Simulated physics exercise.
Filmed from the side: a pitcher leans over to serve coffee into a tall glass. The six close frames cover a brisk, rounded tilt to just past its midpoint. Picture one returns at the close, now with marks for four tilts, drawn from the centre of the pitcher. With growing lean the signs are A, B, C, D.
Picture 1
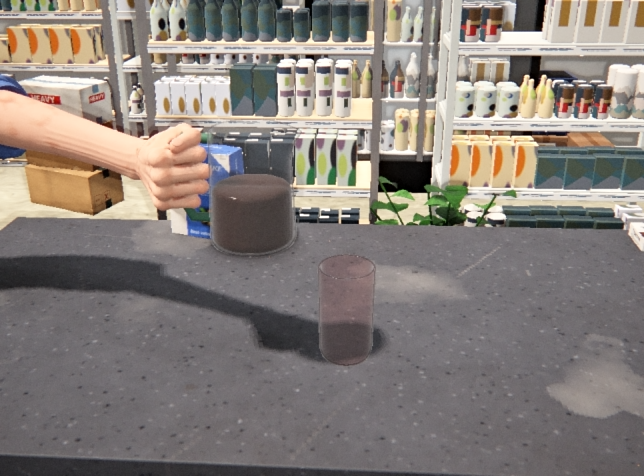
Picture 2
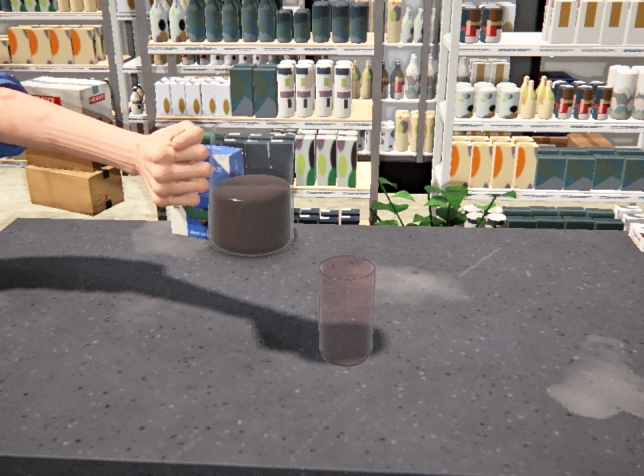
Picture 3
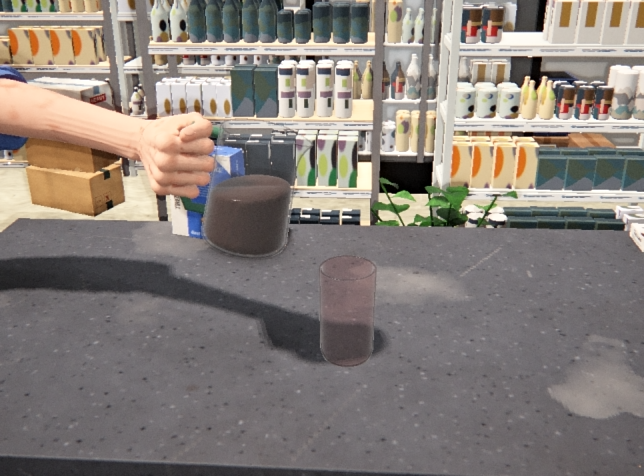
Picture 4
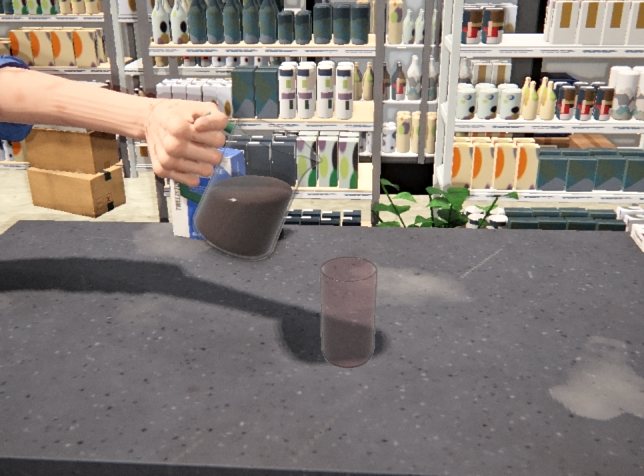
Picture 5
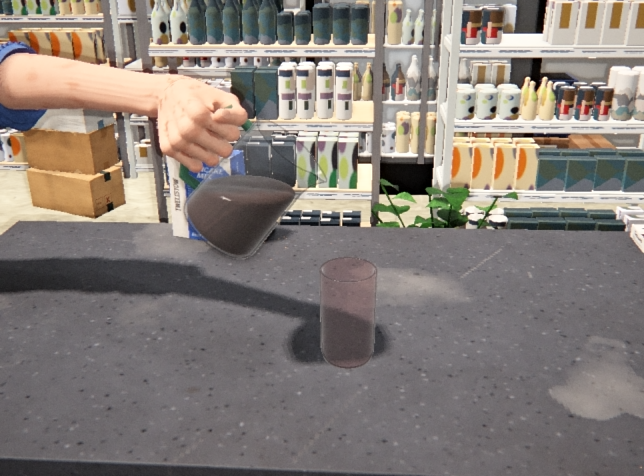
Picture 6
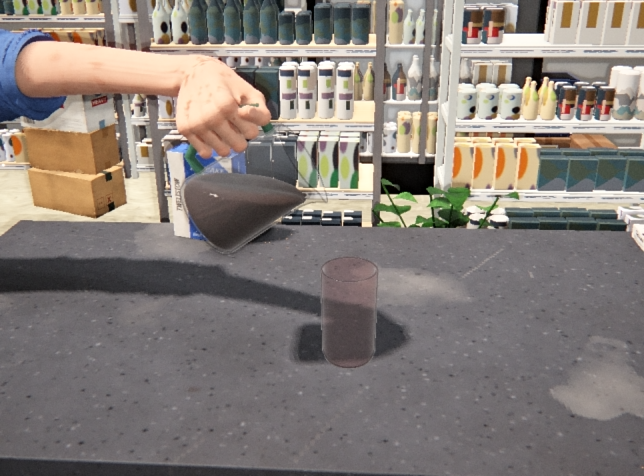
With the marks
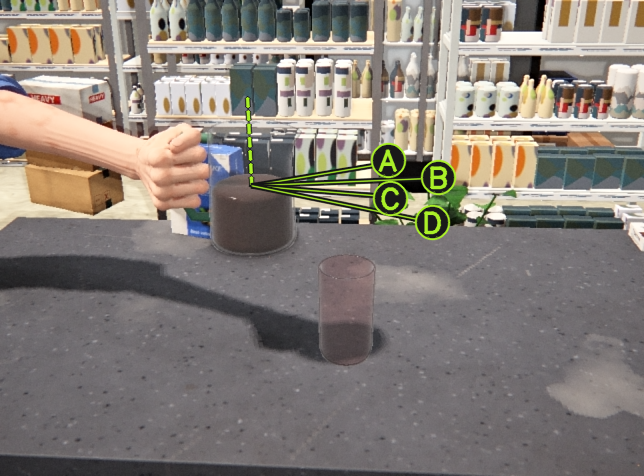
A glass pitcher of dark coffee, held by a hand from the left, started upright above a gray counter, then tilted steeply rightward near a tall glass as the hand rose.
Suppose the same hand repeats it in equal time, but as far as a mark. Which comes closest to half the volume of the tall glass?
I would pick mark A.
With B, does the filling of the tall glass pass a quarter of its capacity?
Yes.
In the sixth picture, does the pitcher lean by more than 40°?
Yes, it does.
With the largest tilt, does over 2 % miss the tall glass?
Yes, it does.
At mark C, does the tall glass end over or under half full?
Over half.
On the marked copy, A at (372, 165); B at (421, 178); C at (373, 195); D at (416, 219).
If A is chosen, the tall glass ends with about 49 % of what it can hold; 4 % of the coffee is spilt.
If B is chosen, the tall glass ends with about 71 % of what it can hold; 4 % of the coffee is spilt.
If C is chosen, the tall glass ends with about 86 % of what it can hold; 7 % of the coffee is spilt.
If D is chosen, the tall glass ends with about 96 % of what it can hold; 13 % of the coffee is spilt.
